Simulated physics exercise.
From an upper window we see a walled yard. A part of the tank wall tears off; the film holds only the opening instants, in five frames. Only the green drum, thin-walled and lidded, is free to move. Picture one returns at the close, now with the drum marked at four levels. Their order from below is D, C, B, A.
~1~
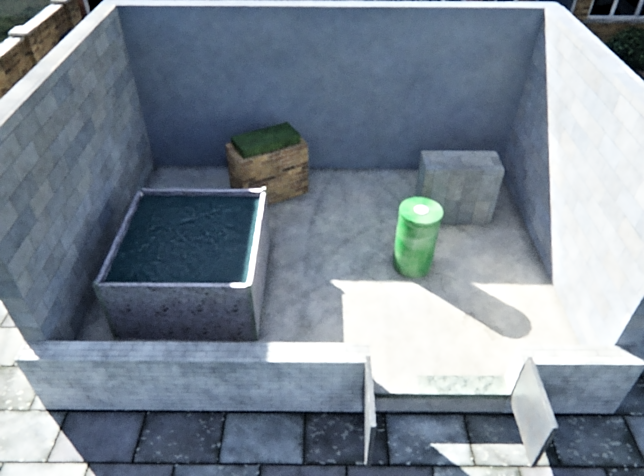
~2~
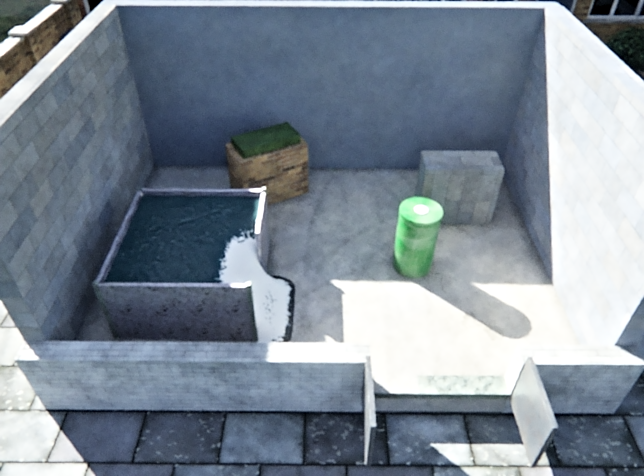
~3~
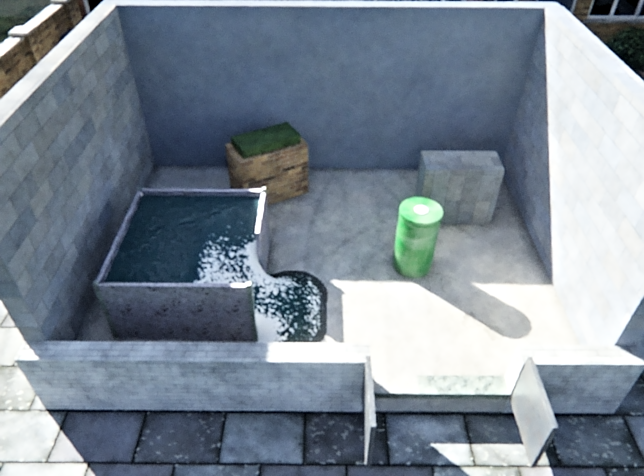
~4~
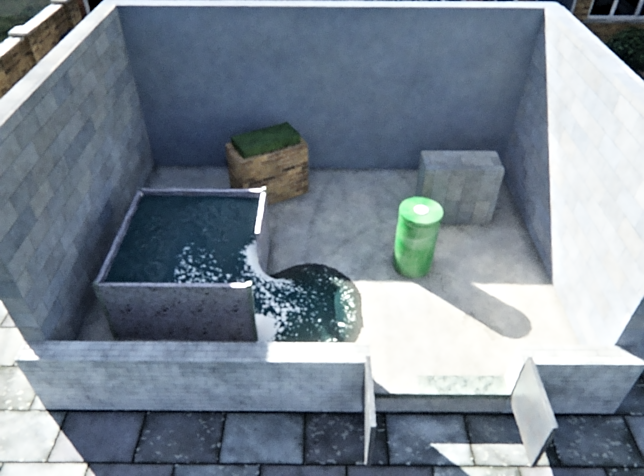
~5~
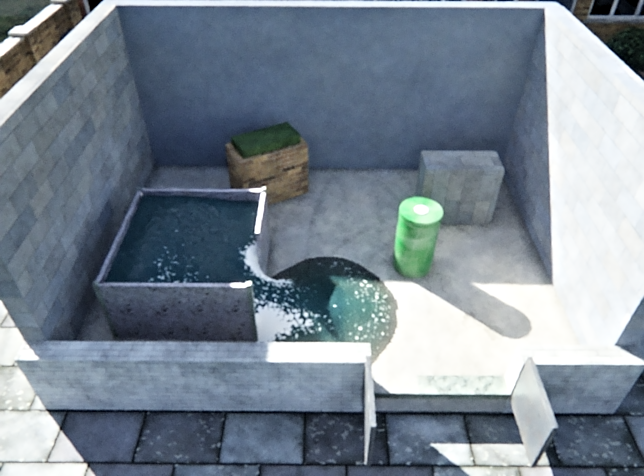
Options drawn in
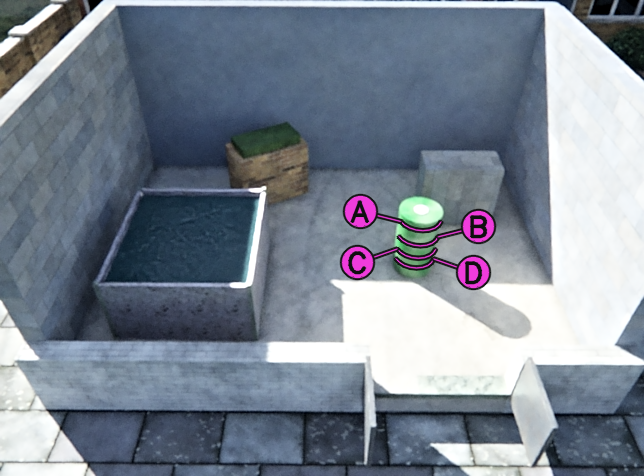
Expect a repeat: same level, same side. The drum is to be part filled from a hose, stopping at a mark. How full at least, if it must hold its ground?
Level C.
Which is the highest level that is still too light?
It is D.
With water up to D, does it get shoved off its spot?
Yes, that goes wrong.
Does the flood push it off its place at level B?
No.
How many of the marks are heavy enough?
Three.
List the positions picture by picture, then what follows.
The first frame shows lid of the green drum at (420, 210); tank full, its middle at (190, 237); open gate at (443, 347).
In the second frame, 2 % of the ground under water, its edge towards the drum at (287, 291).
In the third frame, 5 % of the ground under water, its edge towards the drum at (312, 279).
In the fourth frame, 8 % of the ground under water, its edge towards the drum at (347, 286).
The fifth frame shows lid of the green drum at (420, 210); 12 % of the ground under water, its edge towards the drum at (376, 283).
In magenta, A at (422, 230); B at (420, 245); C at (418, 258); D at (416, 268); from the bottom up D, C, B, A.
With A, it does not move.
With B, it does not move.
With C, it does not move.
With D, it is pushed about its own width away.
